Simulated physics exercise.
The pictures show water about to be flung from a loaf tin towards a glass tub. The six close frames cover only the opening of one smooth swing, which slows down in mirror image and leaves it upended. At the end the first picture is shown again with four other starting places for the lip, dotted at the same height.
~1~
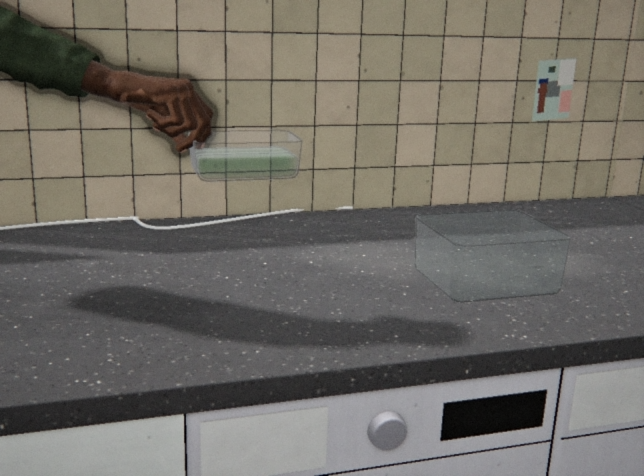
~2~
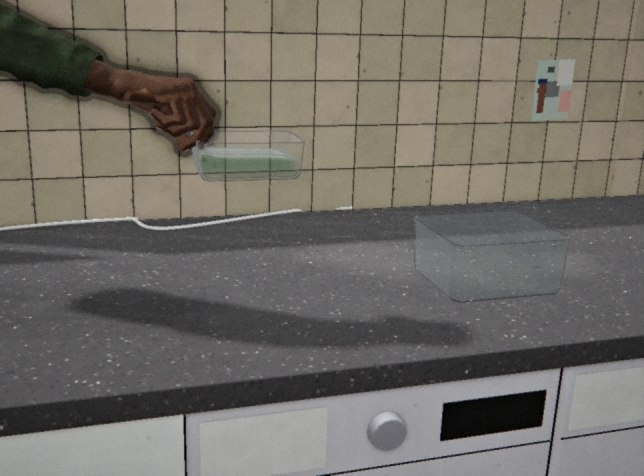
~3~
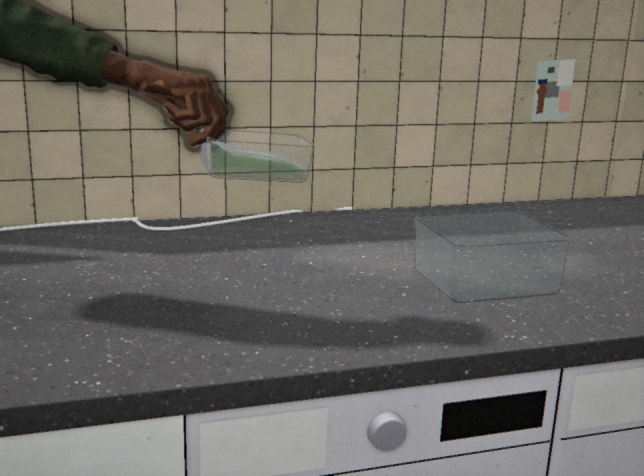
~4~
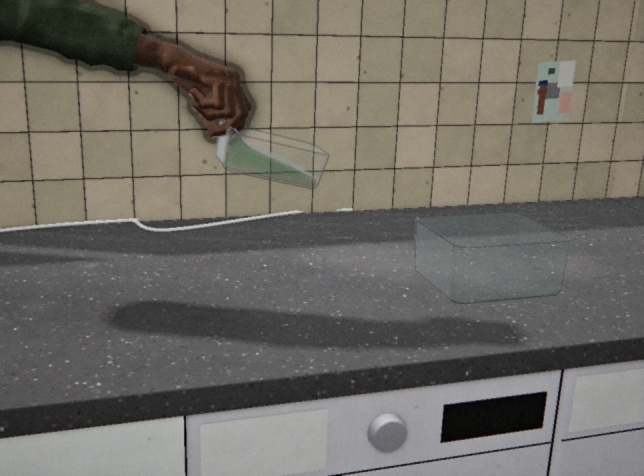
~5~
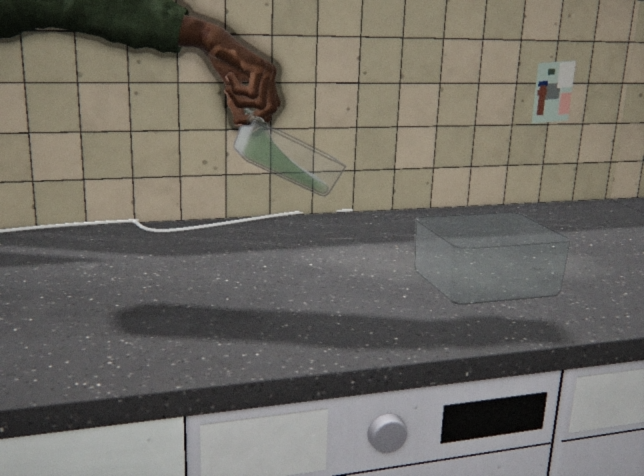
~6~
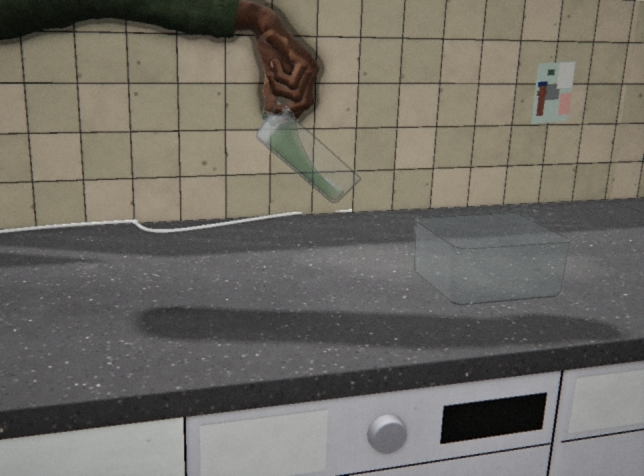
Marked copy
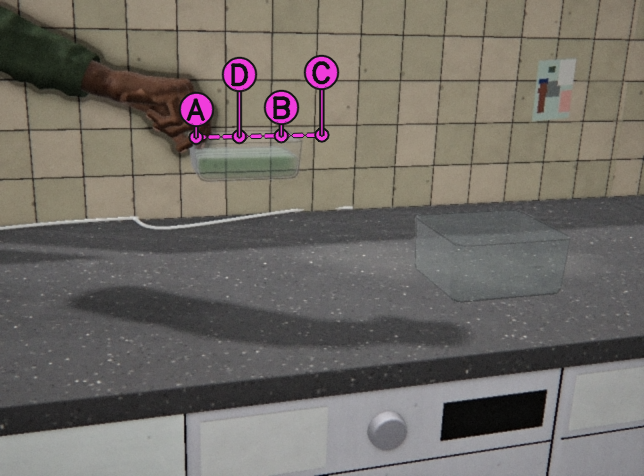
A hand in a green sleeve held a clear container of greenish water above a dark speckled counter, then moved it right and tilted it steeply toward a glass tub, the water sliding toward its lower end.
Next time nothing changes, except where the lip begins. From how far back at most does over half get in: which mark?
That is dot C.
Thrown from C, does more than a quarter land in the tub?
Yes, it does.
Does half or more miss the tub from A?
Yes.
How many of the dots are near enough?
One of the four.
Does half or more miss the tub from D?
Yes, that goes wrong.
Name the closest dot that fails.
B.
On the marked copy, A at (196, 137); B at (281, 135); C at (321, 134); D at (239, 136).
With A, about 0 % lands in the tub, 98 % falls short.
With B, about 19 % lands in the tub, 75 % falls short and 7 % goes beside or beyond.
With C, about 73 % lands in the tub, 16 % falls short and 10 % goes beside or beyond.
With D, about 2 % lands in the tub, 95 % falls short and 3 % goes beside or beyond.
